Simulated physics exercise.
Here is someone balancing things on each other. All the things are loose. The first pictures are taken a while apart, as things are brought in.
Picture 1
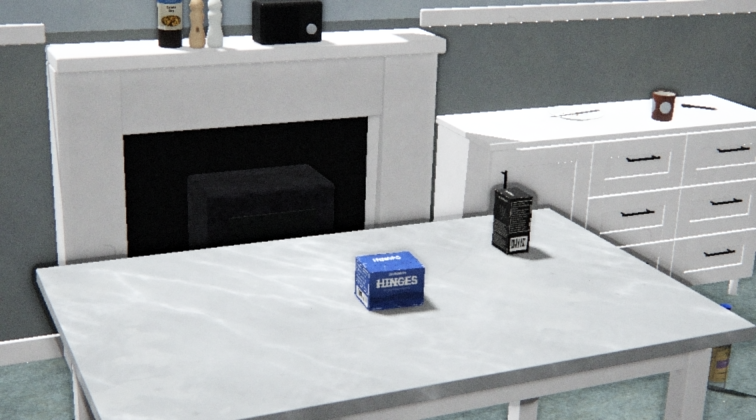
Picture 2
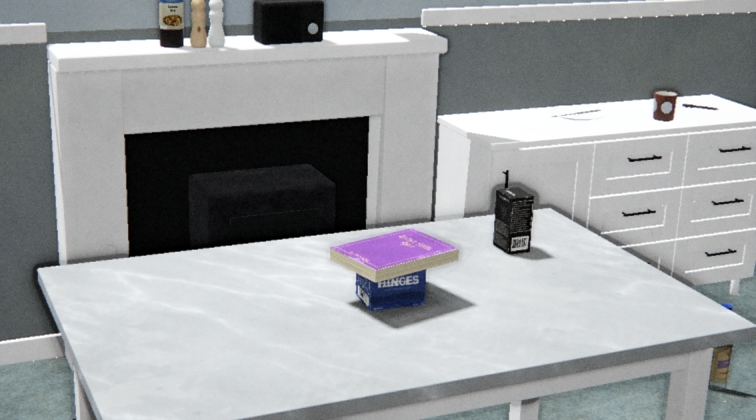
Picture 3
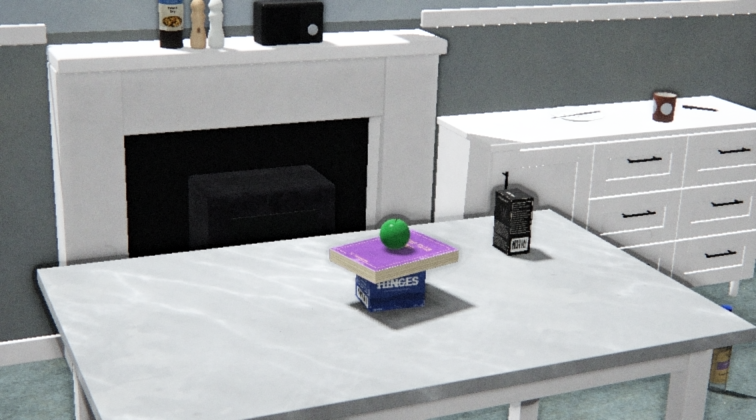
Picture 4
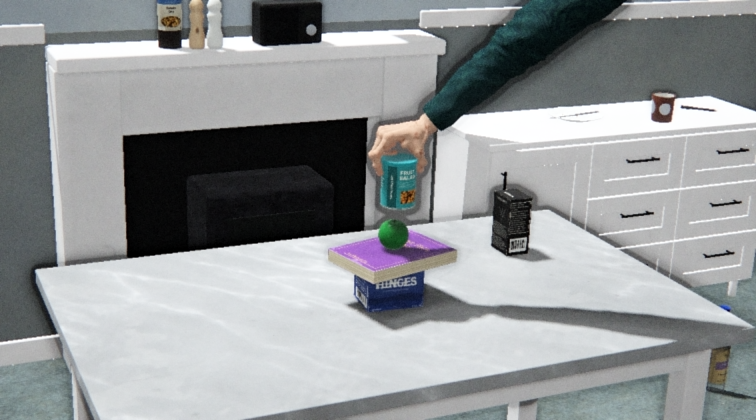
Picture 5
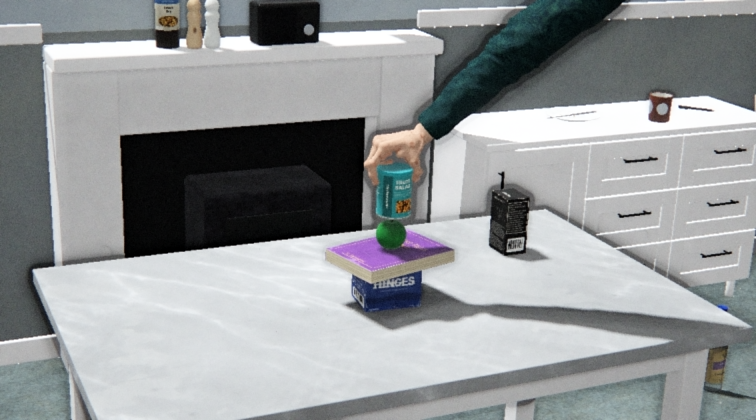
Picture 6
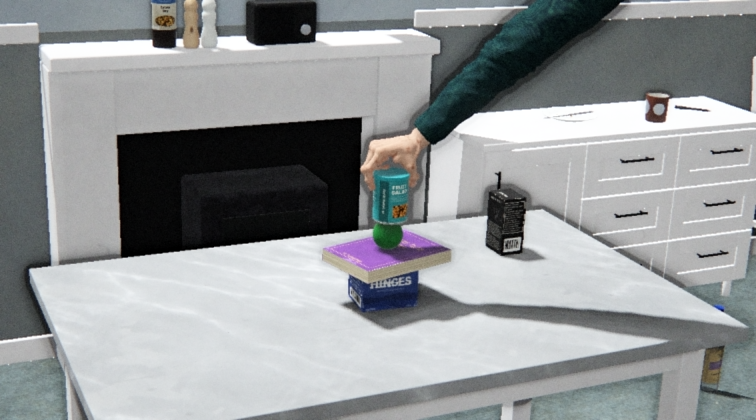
A hand in a dark green sleeve lowering a turquoise tin onto a green apple atop a purple book and blue box.
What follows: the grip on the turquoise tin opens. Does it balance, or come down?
The pile gives way.
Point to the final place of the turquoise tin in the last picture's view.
At about (512, 269).
Then, 0.70 s after the last picture, turquoise tin now fallen; purple book tipped 5° from how it was; green apple rolled a little.
Then, 0.90 s after the last picture, green apple rolled a little; purple book slid a little.
At rest, fallen, turquoise tin; the other 4 in place. Seen from the same camera at the end, turquoise tin near (512, 269). The pile loses its balance.
